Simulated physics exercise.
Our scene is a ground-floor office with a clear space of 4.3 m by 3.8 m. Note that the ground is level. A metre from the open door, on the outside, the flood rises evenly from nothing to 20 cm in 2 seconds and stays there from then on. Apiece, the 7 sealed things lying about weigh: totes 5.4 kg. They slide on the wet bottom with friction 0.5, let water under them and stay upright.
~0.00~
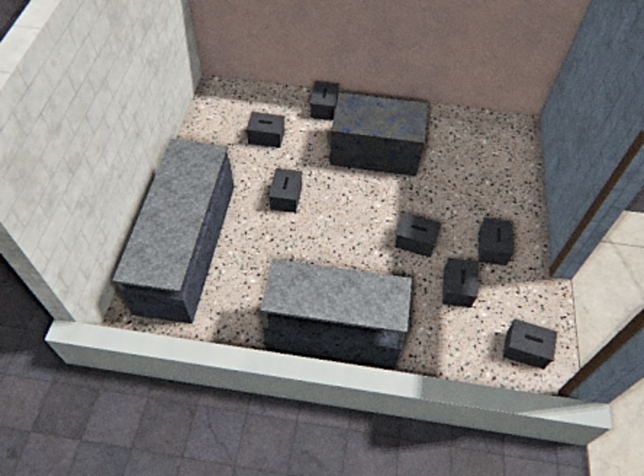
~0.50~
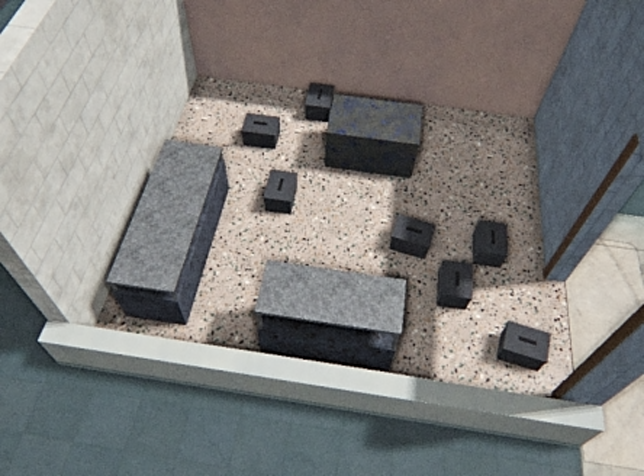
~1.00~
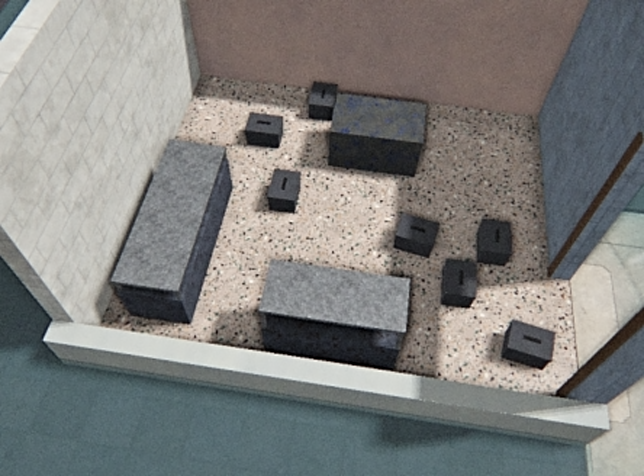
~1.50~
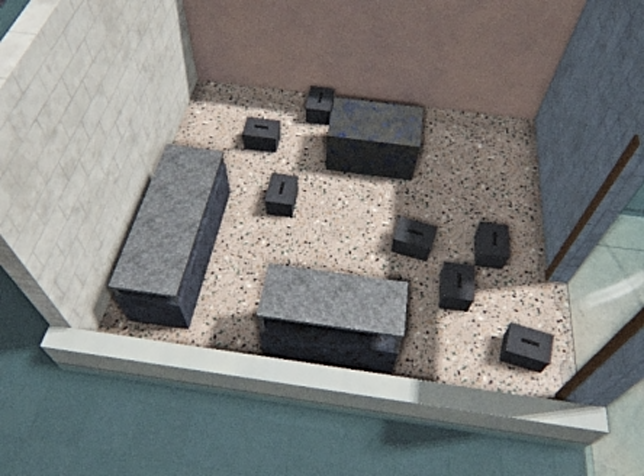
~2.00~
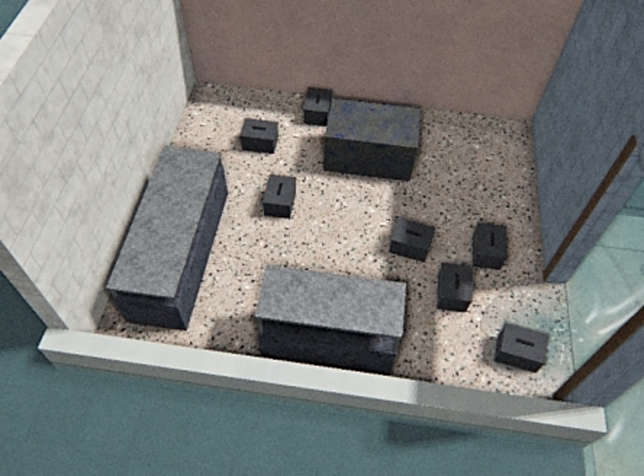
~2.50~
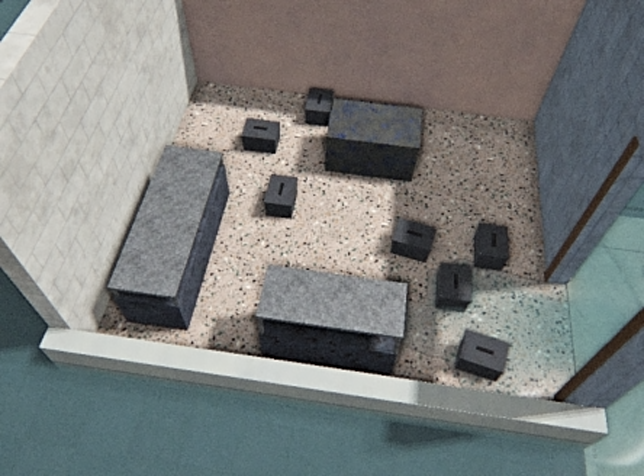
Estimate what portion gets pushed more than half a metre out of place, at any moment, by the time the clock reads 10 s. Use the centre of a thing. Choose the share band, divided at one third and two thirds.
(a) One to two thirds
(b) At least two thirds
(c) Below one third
The answer is b.
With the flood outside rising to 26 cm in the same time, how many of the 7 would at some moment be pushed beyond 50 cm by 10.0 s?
You'd get 7 in that case.
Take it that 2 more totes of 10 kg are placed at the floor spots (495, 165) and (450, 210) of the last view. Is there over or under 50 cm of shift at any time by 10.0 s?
Well, the first one stays under the mark, and the second stays under the mark.
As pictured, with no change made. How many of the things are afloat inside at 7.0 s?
That would be 5 of them.
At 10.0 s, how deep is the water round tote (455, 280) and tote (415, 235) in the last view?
Some 10 cm at the first, some 7 cm at the second.
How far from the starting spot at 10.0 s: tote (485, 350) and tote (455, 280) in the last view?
First 100 cm, then 200 cm.
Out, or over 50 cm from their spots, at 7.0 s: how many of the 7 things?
I count 5.
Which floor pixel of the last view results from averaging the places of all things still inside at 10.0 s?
They average out to somewhere around (353, 186).
After 3.5 s 2 of 7 are over 50 cm from their spots; 1 afloat.
After 4.5 s 3 of 7 are over 50 cm from their spots; 2 afloat.
After 7.0 s 5 of 7 are over 50 cm from their spots; 5 afloat.
After 10.0 s 7 of 7 are over 50 cm from their spots, and 7 have been at some point; 6 afloat.
